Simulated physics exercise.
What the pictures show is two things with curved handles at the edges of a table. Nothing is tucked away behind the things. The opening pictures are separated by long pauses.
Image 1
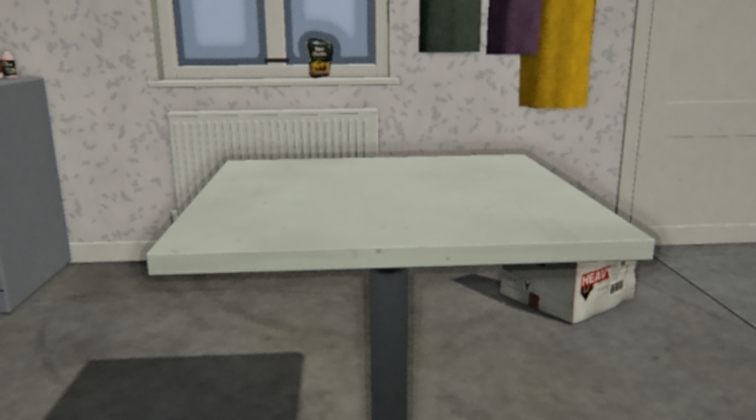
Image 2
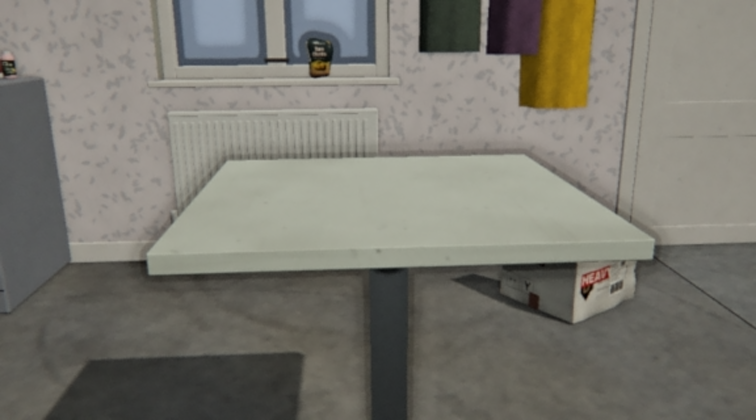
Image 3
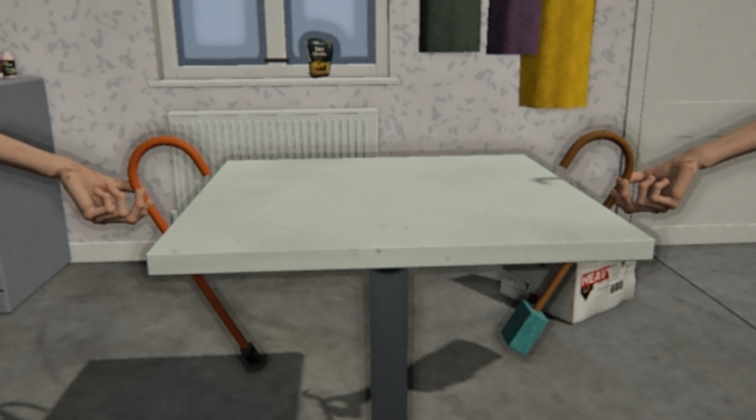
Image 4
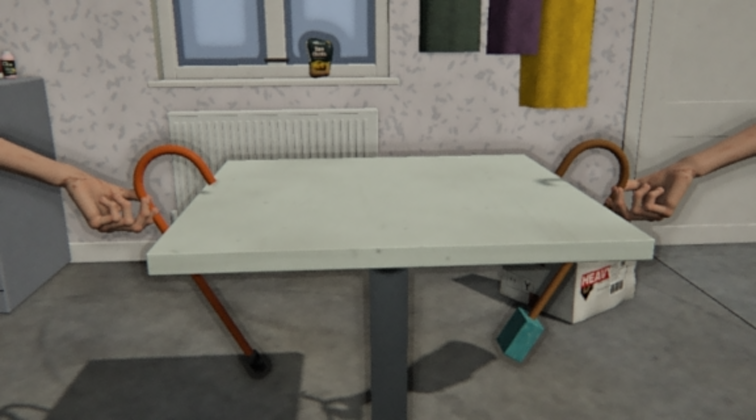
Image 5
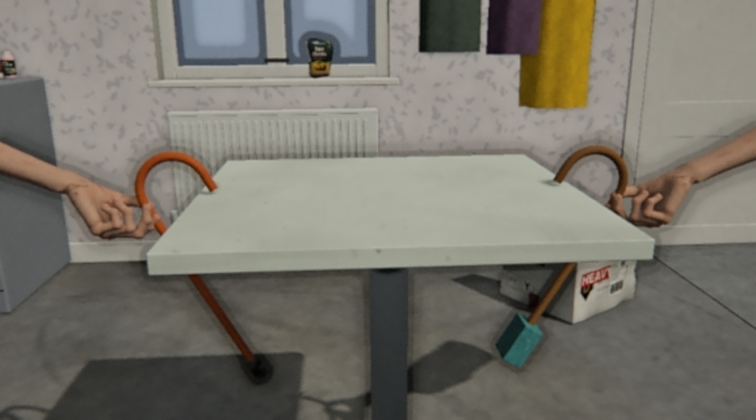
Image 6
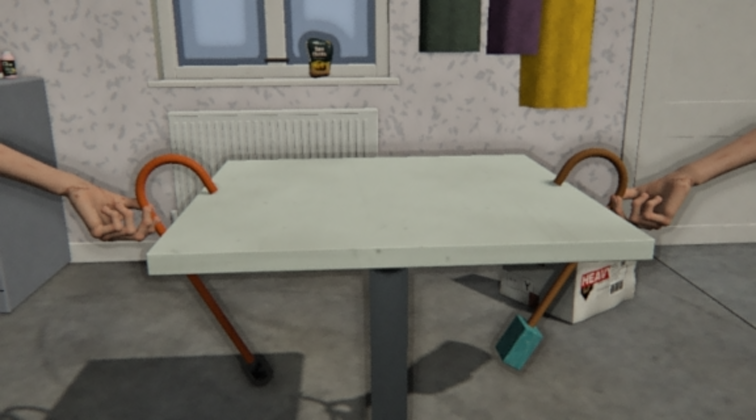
In a room with patterned wallpaper and a radiator, a pale table stands alone. Then two hands appear, one at each side, holding an orange cane at the left edge and a curved-handled brush with a turquoise end at the right. Both objects shift slightly and the hands keep holding them.
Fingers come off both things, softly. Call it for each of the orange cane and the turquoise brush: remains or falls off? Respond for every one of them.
Orange cane - remains; turquoise brush - remains.
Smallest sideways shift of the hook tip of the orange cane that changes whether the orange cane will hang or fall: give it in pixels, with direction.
You'd move it 16 pixels toward the left.
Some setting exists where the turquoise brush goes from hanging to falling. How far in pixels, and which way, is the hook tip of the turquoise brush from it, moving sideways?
Some 16 pixels, right.
Then, 0.40 s past the last view, orange cane at rest near (222, 267); turquoise brush at rest near (550, 255).
Finally, the orange cane hangs from the table, near (223, 267); the turquoise brush hangs from the table, near (548, 255).
